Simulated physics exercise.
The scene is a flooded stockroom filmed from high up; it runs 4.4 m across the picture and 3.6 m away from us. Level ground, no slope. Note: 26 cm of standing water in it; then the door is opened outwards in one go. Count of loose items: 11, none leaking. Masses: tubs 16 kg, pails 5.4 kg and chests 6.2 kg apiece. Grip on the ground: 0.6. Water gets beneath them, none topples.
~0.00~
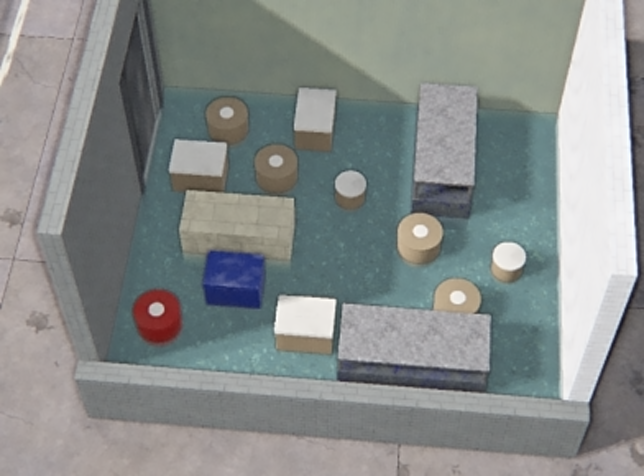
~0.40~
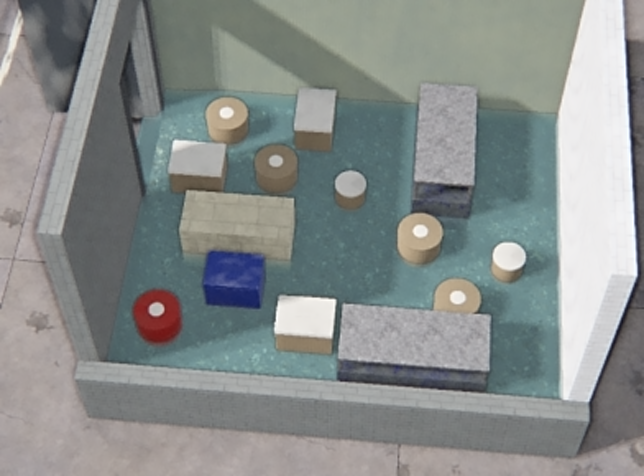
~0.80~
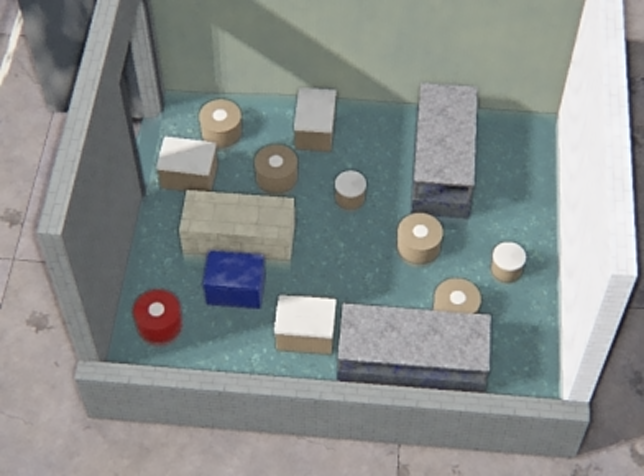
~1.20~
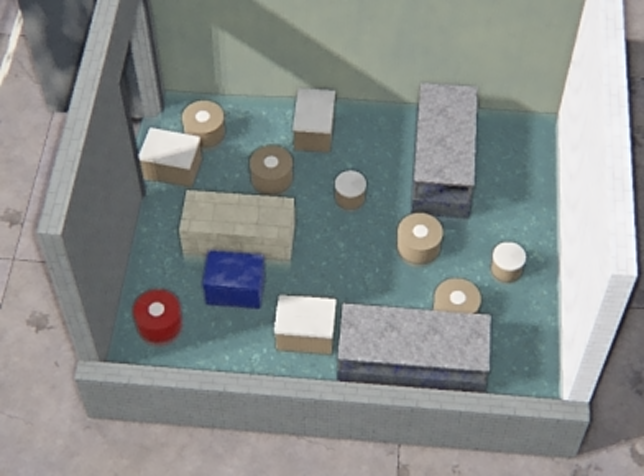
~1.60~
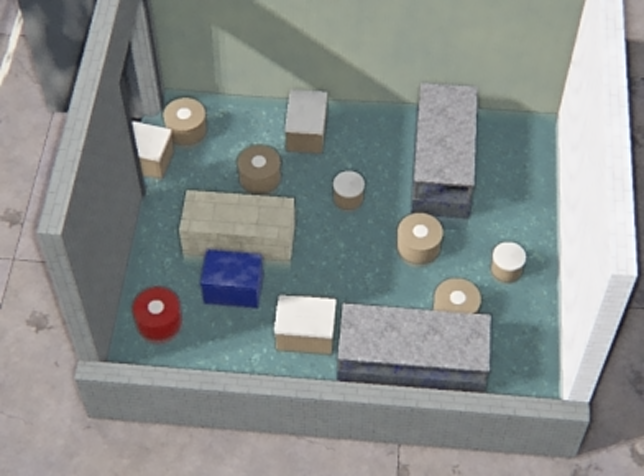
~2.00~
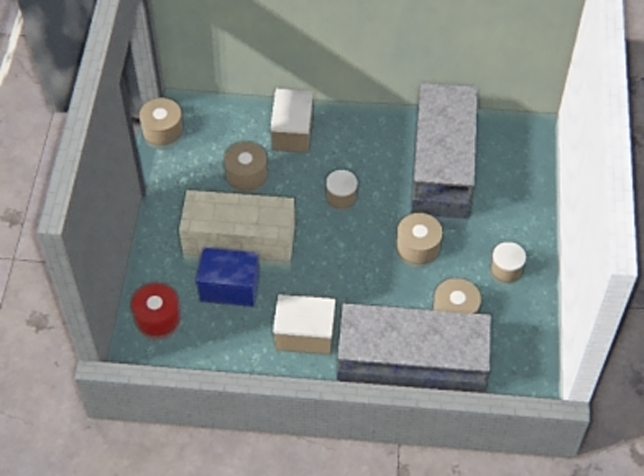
A walled stockroom flooded with shallow teal water is seen from high above, a doorway in its left wall. Two long grey blocks stand to the right and a pale brick one left of centre, among tan tubs, white-topped boxes, a blue chest and a red tub. The doorway opens, a white-topped box drifts left and out of sight through it, a tan tub follows towards it, and others shift slightly left.
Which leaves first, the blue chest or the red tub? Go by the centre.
The red one.
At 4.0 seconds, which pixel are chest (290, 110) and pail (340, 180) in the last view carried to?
First near (231, 98), second near (290, 150).
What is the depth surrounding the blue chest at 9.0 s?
The depth there is around 16 cm.
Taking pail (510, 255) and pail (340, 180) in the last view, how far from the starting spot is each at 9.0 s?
Log: Item 1 at 80 cm, item 2 washed out.
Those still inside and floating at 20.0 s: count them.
At that time, 5.
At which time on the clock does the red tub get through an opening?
Around 10.0 seconds.
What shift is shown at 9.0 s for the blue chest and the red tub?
Roughly 30 and 150 cm.
After 4.0 s the blue chest is near (200, 255), 0.4 m from its start, afloat; the red tub is near (145, 277), 0.4 m from its start, afloat; 2 of 11 are out; 9 afloat.
After 9.0 s the blue chest is near (209, 256), 0.3 m from its start, afloat; the red tub is near (161, 188), 1.6 m from its start, afloat; 5 of 11 are out; 6 afloat.
After 16.0 s the blue chest is near (157, 246), 0.9 m from its start, afloat; the red tub has gone out (at 10.2 s); 6 of 11 are out; 5 afloat.
After 20.0 s the blue chest is near (158, 247), 0.9 m from its start, afloat; the red tub has gone out (at 10.2 s); 6 of 11 are out; 5 afloat.
